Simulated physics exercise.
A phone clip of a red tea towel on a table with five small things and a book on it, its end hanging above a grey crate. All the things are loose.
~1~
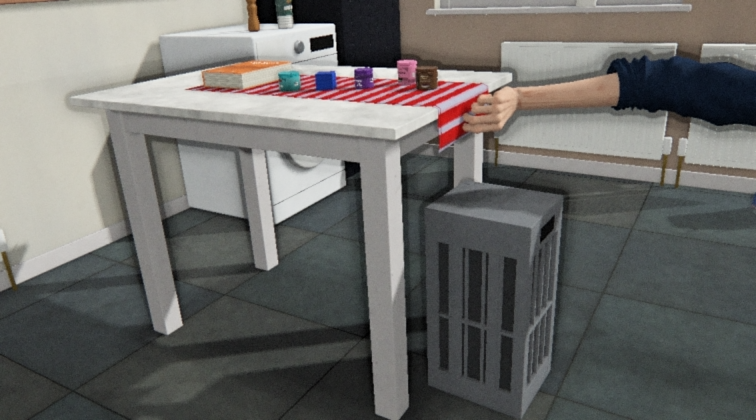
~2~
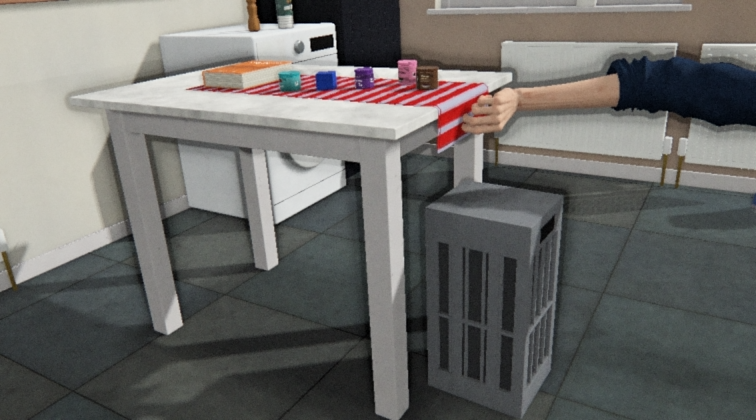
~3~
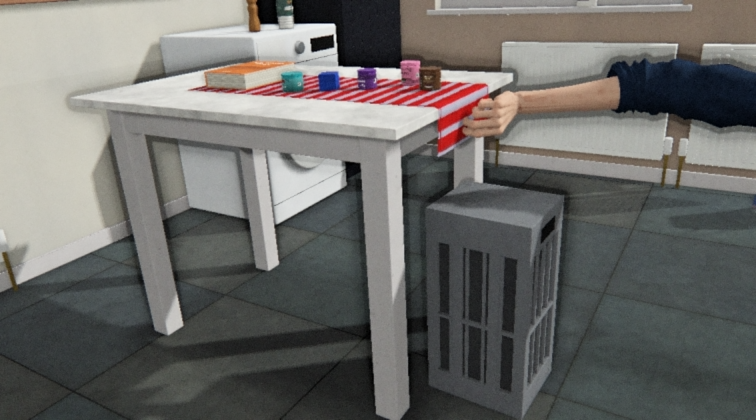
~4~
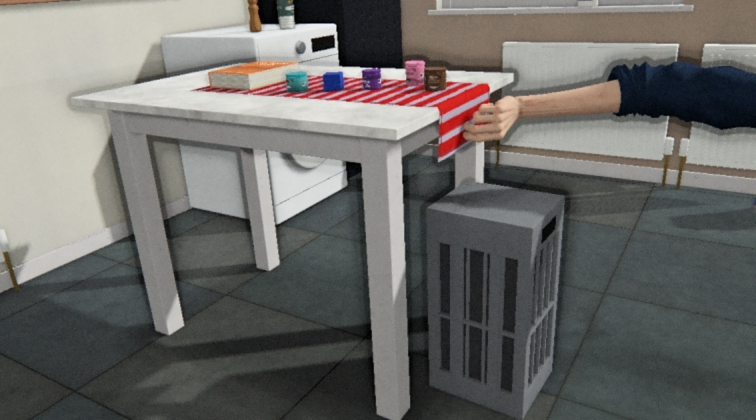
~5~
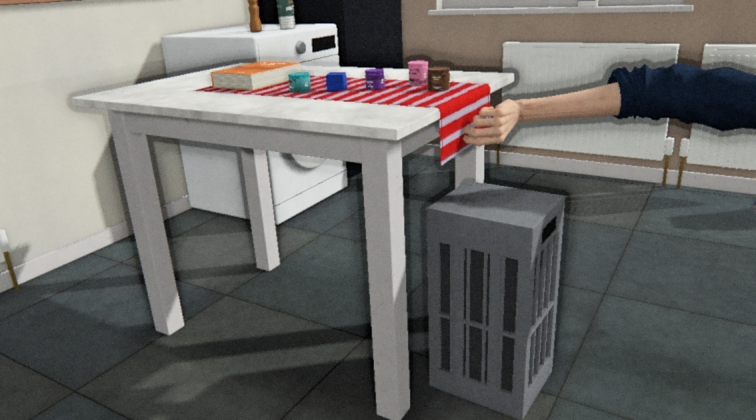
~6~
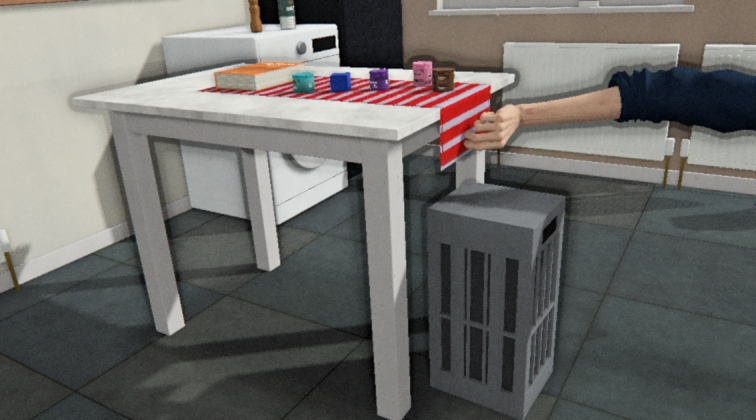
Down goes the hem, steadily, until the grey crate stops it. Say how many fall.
The count of fallen things is one.
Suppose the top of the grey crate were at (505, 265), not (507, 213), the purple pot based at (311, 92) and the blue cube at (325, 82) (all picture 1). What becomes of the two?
The purple pot does not fall, the blue cube survives.
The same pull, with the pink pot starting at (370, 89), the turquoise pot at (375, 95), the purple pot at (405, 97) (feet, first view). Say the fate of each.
The pink pot keeps its place on top; the turquoise pot keeps its place on top; the purple pot falls.
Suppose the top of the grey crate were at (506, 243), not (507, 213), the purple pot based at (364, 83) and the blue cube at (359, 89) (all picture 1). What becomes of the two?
The purple pot keeps its place on top; the blue cube holds on.
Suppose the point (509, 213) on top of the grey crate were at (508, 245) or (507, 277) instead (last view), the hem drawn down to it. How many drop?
Then 2 and 3.
Early on, hem near (468, 170); all still up.
Midway, hem on the crate; brown pot gone.
Finally, hem on the crate; brown pot gone. It carries off one.
